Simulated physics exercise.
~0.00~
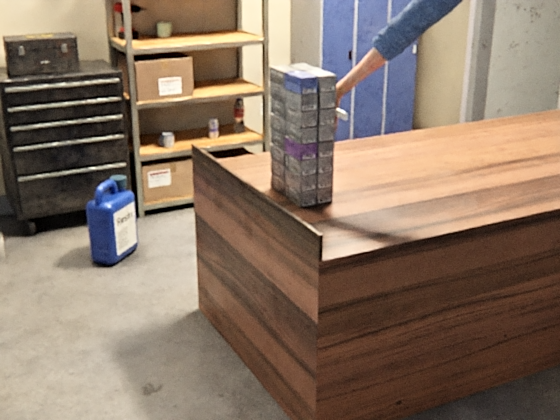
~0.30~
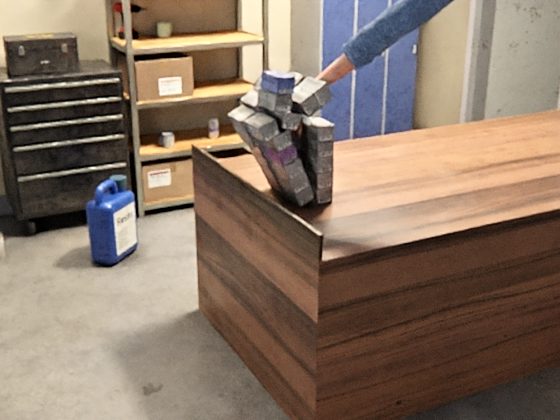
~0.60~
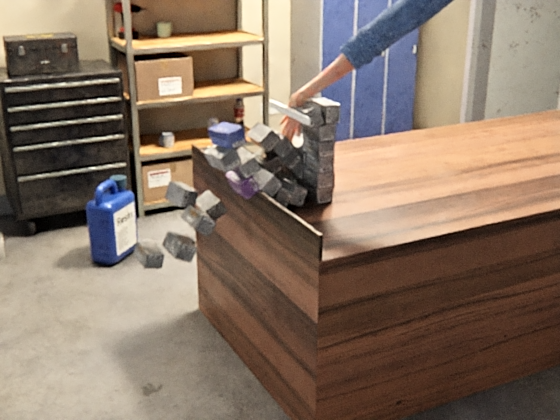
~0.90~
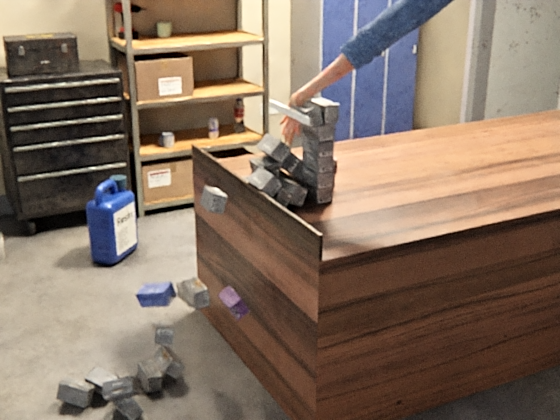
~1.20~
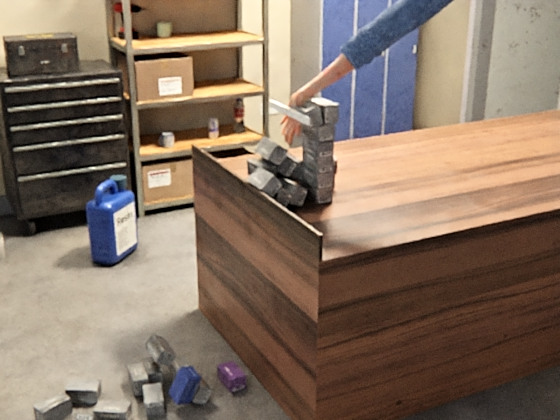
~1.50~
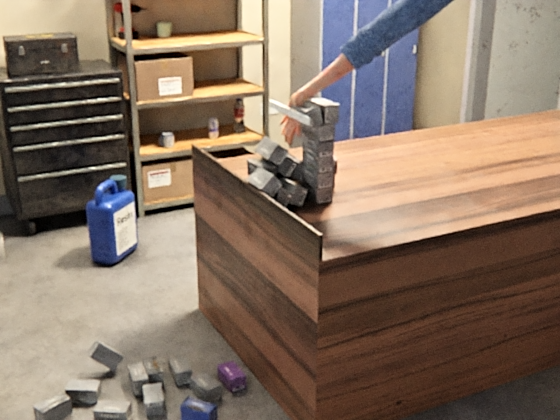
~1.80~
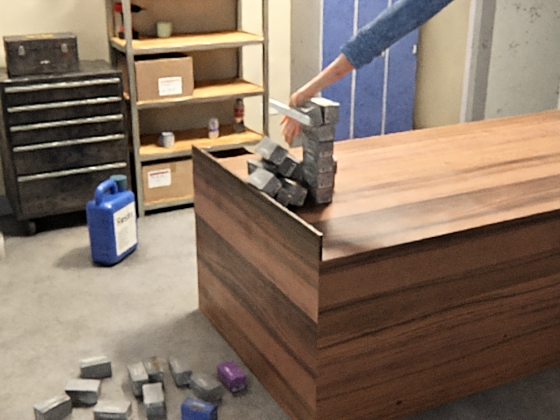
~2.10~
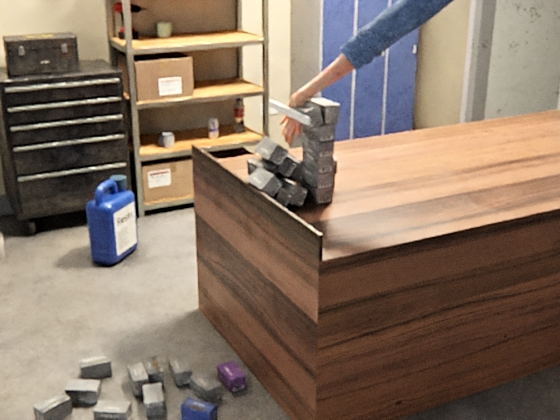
The footage shows a hand pushing a pale batten into a stack of small grey packets on a wooden sideboard; the stack breaks apart leftward, and several packets, including the blue and purple ones, tumble to the floor, while the rest stay heaped against a standing column.
